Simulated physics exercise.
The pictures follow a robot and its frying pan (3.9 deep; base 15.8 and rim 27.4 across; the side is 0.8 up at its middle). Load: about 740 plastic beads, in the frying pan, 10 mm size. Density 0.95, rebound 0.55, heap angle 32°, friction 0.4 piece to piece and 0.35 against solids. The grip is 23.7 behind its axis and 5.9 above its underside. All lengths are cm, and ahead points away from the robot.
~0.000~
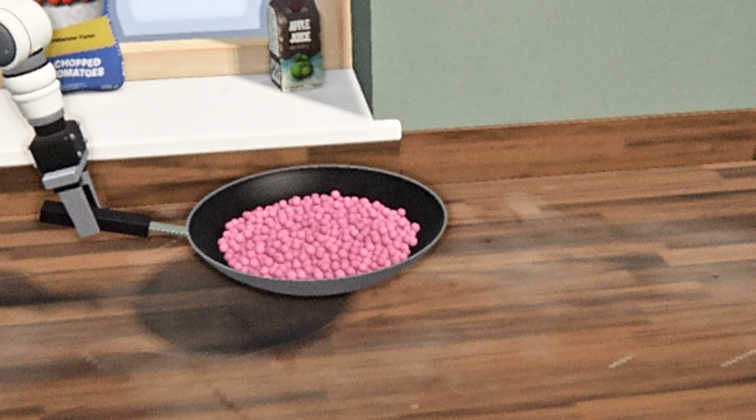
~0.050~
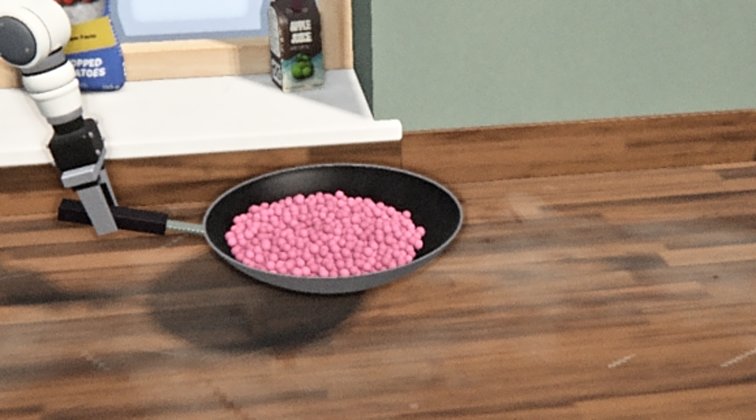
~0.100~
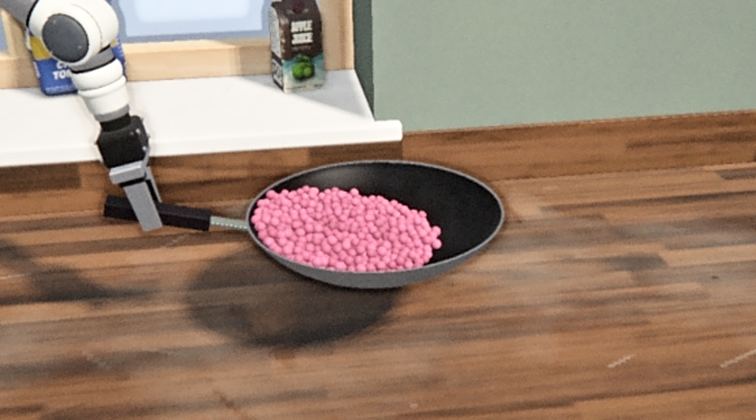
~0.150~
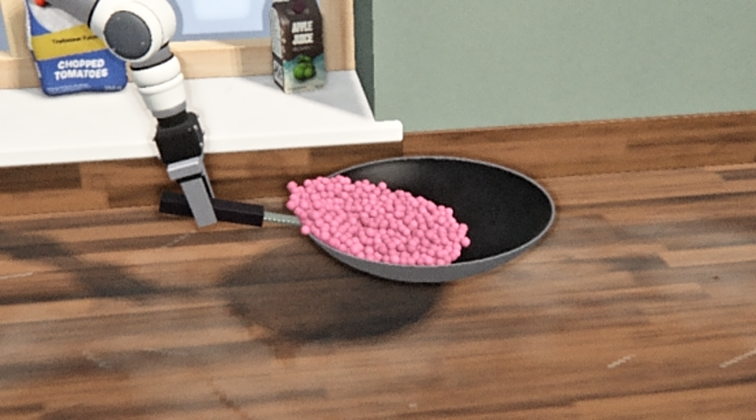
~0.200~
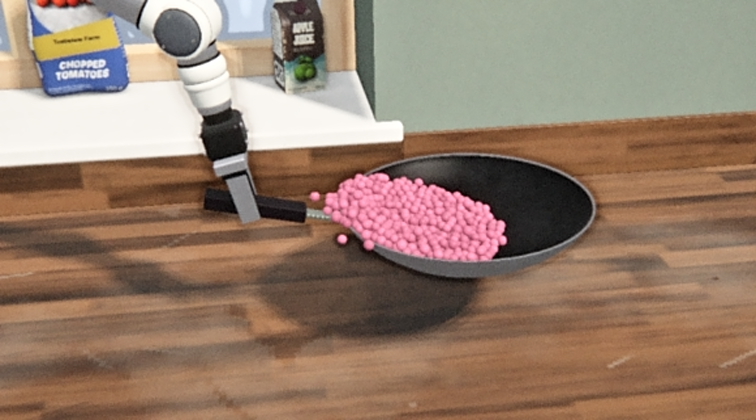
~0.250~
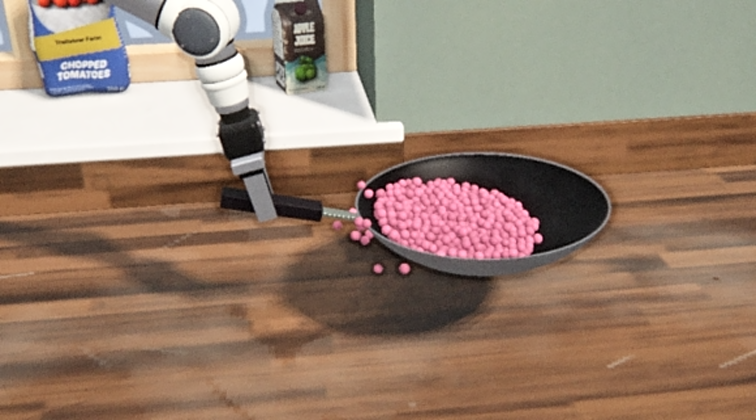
On a wooden kitchen counter, a robot arm pulled a frying pan of pink beads to the right, and the beads heaped toward the handle, a few spilling over the edge before the heap slid back.
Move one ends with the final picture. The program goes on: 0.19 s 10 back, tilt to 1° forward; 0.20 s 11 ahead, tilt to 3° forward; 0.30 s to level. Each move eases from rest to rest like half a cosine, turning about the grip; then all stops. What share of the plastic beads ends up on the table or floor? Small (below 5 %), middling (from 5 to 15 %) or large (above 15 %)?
Share on the table or floor: Middling (from 5 to 15 %).
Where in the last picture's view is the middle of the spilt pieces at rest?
Around (548, 314).
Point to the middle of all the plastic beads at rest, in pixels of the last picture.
Around (482, 225).
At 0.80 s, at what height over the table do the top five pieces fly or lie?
Roughly 13 cm.
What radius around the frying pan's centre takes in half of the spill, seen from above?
Some 12 cm.
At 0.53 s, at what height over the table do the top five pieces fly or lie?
Roughly 17 cm.
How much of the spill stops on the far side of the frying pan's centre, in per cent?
Roughly 80 per cent.
After 0.53 s, tilted 2° forward, highest piece 18 above the table; 685 in the frying pan, 11 on the table or floor, 43 in flight or on a rim.
After 0.80 s, tilted 1° forward, highest piece 14 above the table; 684 in the frying pan, 45 on the table or floor, 10 in flight or on a rim.
After 1.14 s, level, highest piece 14 above the table; 684 in the frying pan, 55 on the table or floor.
After 2.19 s, level, highest piece 14 above the table; 684 in the frying pan, 55 on the table or floor.
At rest, 684 in the frying pan, 55 on the table or floor. That is 7 % on the table or floor.
